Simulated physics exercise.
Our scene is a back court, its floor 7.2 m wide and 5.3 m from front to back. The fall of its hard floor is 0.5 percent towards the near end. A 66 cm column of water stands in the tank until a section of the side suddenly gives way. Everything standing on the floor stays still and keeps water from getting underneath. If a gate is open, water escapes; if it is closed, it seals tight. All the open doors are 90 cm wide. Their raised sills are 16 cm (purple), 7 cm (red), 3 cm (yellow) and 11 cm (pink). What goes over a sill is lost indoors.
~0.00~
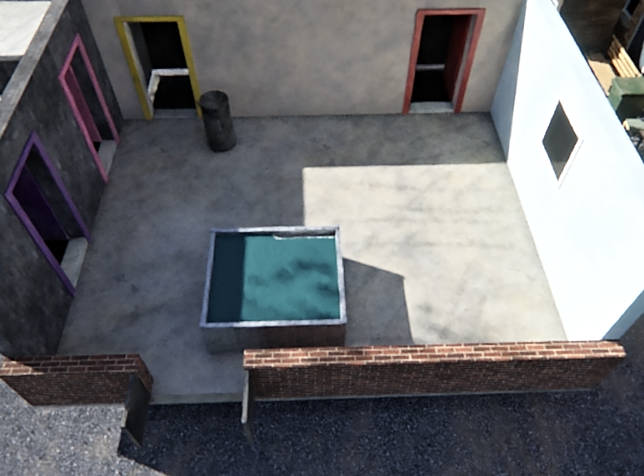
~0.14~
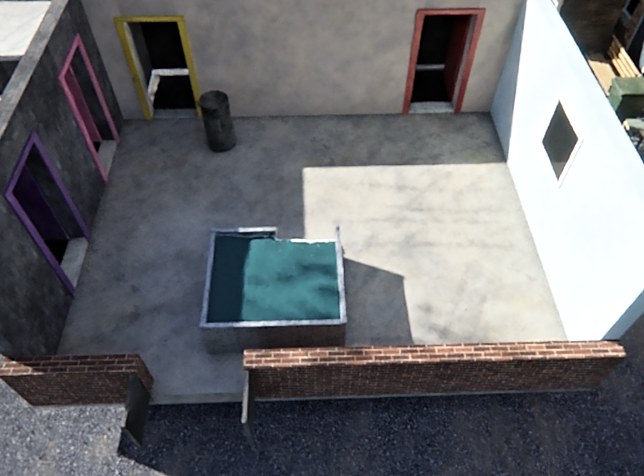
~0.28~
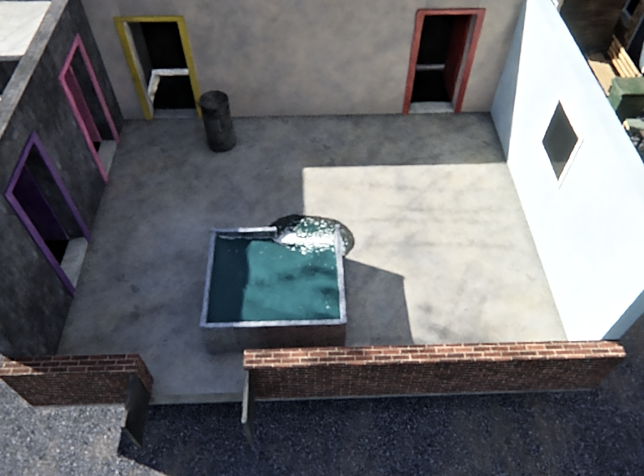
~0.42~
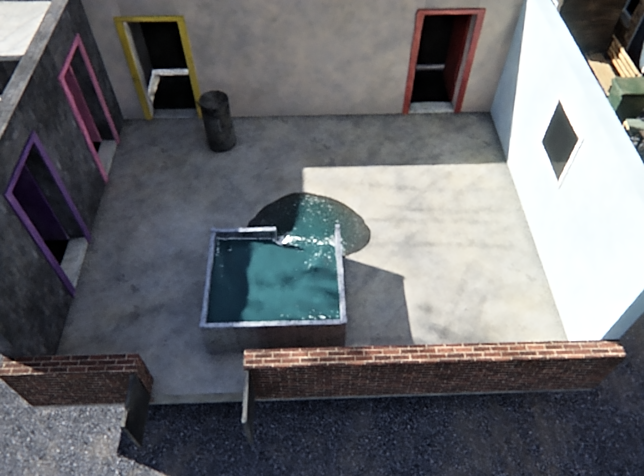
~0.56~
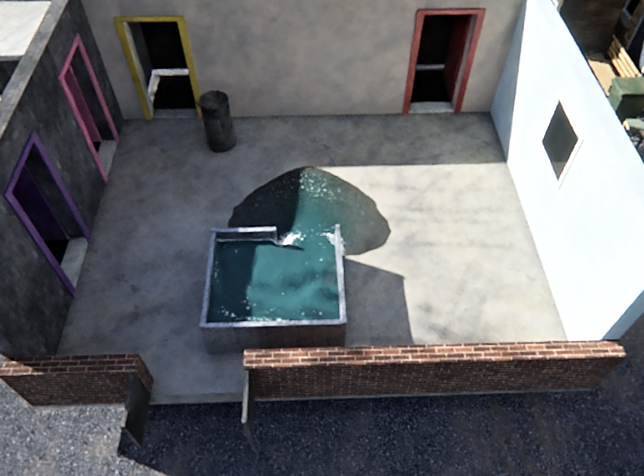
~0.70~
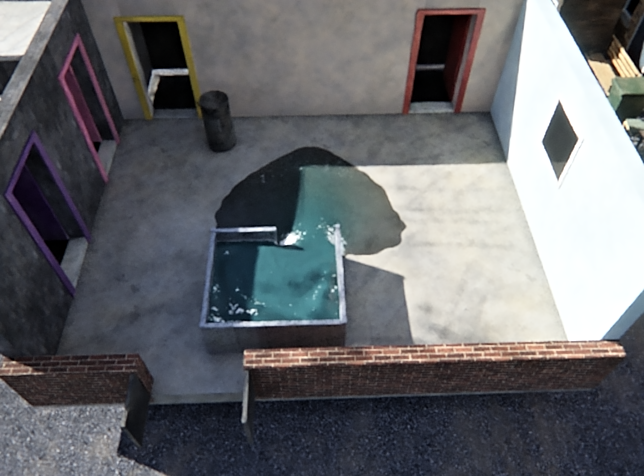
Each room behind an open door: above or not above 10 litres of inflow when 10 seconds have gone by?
Purple door: Not above, red door: Above, yellow door: Above, pink door: Not above.
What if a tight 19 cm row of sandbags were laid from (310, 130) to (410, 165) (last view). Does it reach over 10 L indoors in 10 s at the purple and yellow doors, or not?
At the purple door the limit is not reached, and at the yellow door it is exceeded.
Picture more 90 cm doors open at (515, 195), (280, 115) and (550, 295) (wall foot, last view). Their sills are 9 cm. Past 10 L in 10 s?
Note, doorways in listed order: Stays short, goes beyond, stays short.
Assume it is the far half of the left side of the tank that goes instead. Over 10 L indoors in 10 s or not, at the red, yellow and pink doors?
So red stays lower, yellow tops it, pink stays lower.
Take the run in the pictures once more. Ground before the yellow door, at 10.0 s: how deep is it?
Depth: Approx. 3.5 cm.
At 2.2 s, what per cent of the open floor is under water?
Some 40 per cent of the floor is wet.
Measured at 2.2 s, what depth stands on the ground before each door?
In cm: Purple 0, red 14, yellow 2, pink 0.
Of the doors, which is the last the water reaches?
It's the purple door.
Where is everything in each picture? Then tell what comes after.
In the first frame, the tank at (275, 276) is whole and still, 66 cm deep.
In the second frame, water pours out on the tank's far side and has run 0.5 m, to a hidden place; typically 9 cm deep outside, 66 cm at the tank's back.
In the third frame, the front is at (288, 220), 0.9 m from the gap on the tank's far side; 0.9 m2 of floor is under water; 66 cm left at the back of the tank.
In the fourth frame, the front is at (292, 198), 1.3 m from the gap on the tank's far side; 1.8 m2 of floor is under water; 63 cm left at the back of the tank.
In the fifth frame, the front is at (309, 170), 2.0 m from the gap on the tank's far side; 3.2 m2 of floor is under water; 56 cm left at the back of the tank.
In the sixth frame, the front is at (318, 151), 2.4 m from the gap on the tank's far side; 4.6 m2 of floor is under water; 57 cm left at the back of the tank.
After 1.4 s water covers 30 % of the floor and is deepest (34 cm) near (315, 254); purple door not reached, red door not reached, yellow door not reached, pink door not reached.
After 2.2 s water covers 40 % of the floor and is deepest (24 cm) near (315, 254); purple door not reached, red door 14 cm at the sill, 3 L in, yellow door 2 cm at the sill, 0 L in, pink door not reached.
After 3.5 s water covers 45 % of the floor and is deepest (20 cm) near (490, 128); purple door not reached, red door 9 cm at the sill, 19 L in, yellow door 5 cm at the sill, 0 L in, pink door 14 cm at the sill, 2 L in.
After 6.0 s water covers 80 % of the floor and is deepest (12 cm) near (494, 140); purple door 3 cm at the sill, 0 L in, red door 10 cm at the sill, 35 L in, yellow door 5 cm at the sill, 7 L in, pink door 7 cm at the sill, 5 L in.
After 10.0 s water covers 95 % of the floor and is deepest (10 cm) near (372, 371); purple door 3 cm at the sill, 0 L in, red door 5 cm at the sill, 41 L in, yellow door 3 cm at the sill, 18 L in, pink door 4 cm at the sill, 5 L in.
